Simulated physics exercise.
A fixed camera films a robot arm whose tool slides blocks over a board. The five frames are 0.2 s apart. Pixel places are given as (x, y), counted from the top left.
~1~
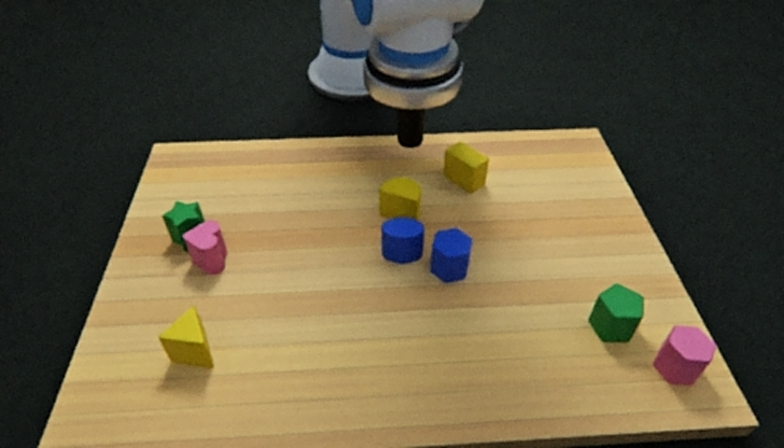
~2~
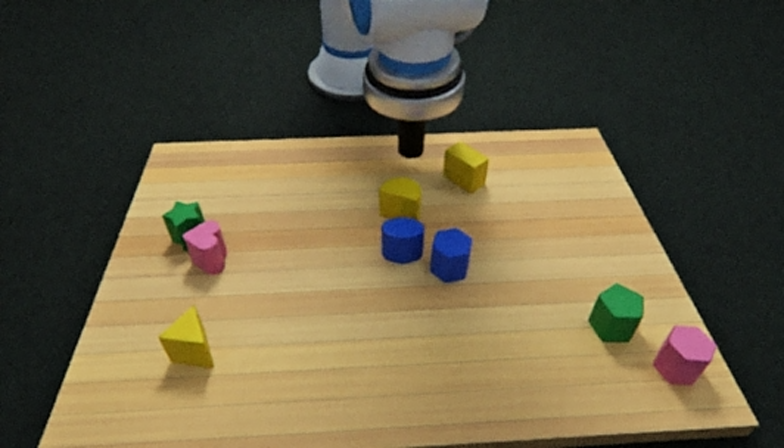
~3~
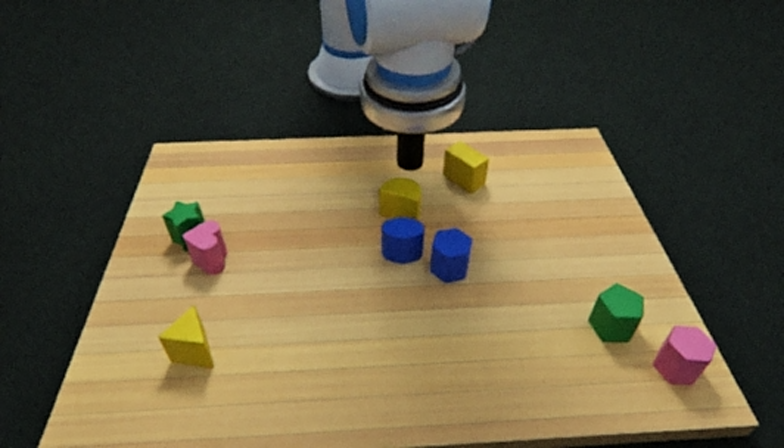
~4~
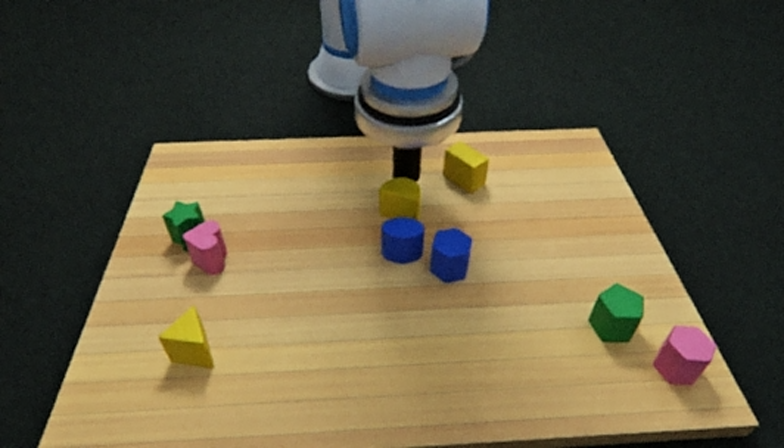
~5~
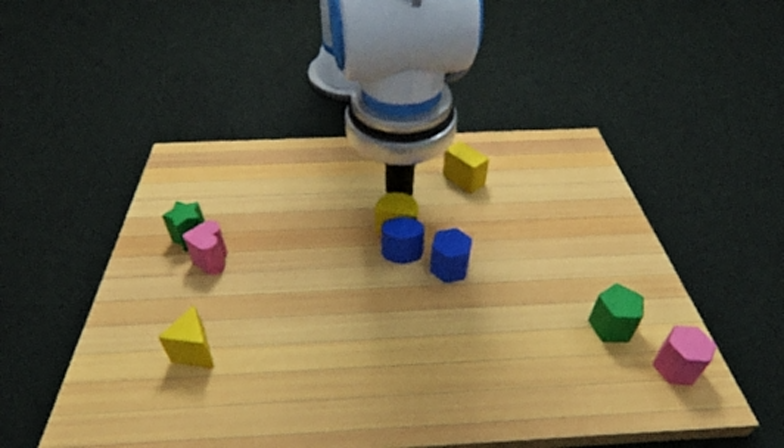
A robot arm moved its dark tool forward over a wooden board scattered with colored blocks, then nudged the yellow half-round block a little toward the blue oval one while the other blocks stayed still.
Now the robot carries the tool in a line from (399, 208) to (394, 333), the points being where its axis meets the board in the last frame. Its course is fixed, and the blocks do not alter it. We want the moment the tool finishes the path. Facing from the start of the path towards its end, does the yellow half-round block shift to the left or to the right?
The yellow half-round block goes left.
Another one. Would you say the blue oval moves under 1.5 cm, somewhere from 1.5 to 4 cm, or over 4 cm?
My answer is that it shifts over 4 cm.
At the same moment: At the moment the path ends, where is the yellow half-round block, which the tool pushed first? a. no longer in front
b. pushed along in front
(b)
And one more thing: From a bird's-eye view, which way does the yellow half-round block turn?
Twists anticlockwise.
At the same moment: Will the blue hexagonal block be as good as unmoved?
Short answer: Yes.
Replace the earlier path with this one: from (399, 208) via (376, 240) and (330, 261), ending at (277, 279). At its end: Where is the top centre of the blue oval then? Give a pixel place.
Its top face will be centred at roughly (411, 252).
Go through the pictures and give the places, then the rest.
The first picture shows tool's lower end at (410, 141); yellow half-round block at (403, 187); blue oval at (403, 227); blue hexagonal block at (453, 242).
The second picture shows tool at (411, 151); blocks still.
The third picture shows tool at (410, 163); blocks still.
The fourth picture shows tool at (406, 176); blocks still.
The fifth picture shows tool at (400, 191); yellow half-round block at (399, 202); blue oval at (403, 227); blue hexagonal block at (453, 242).
What follows on the original path. One third of the way, tool at (398, 228); yellow half-round block at (402, 242), turned 15° anticlockwise; blue oval at (411, 264).
Two thirds of the way, tool at (396, 269); yellow half-round block at (407, 286), turned 40° anticlockwise; blue oval at (427, 307), turned 20° anticlockwise.
At the end, tool at (395, 317); yellow half-round block at (419, 333), turned 80° anticlockwise; blue oval at (453, 338), turned 65° anticlockwise; blue hexagonal block still.
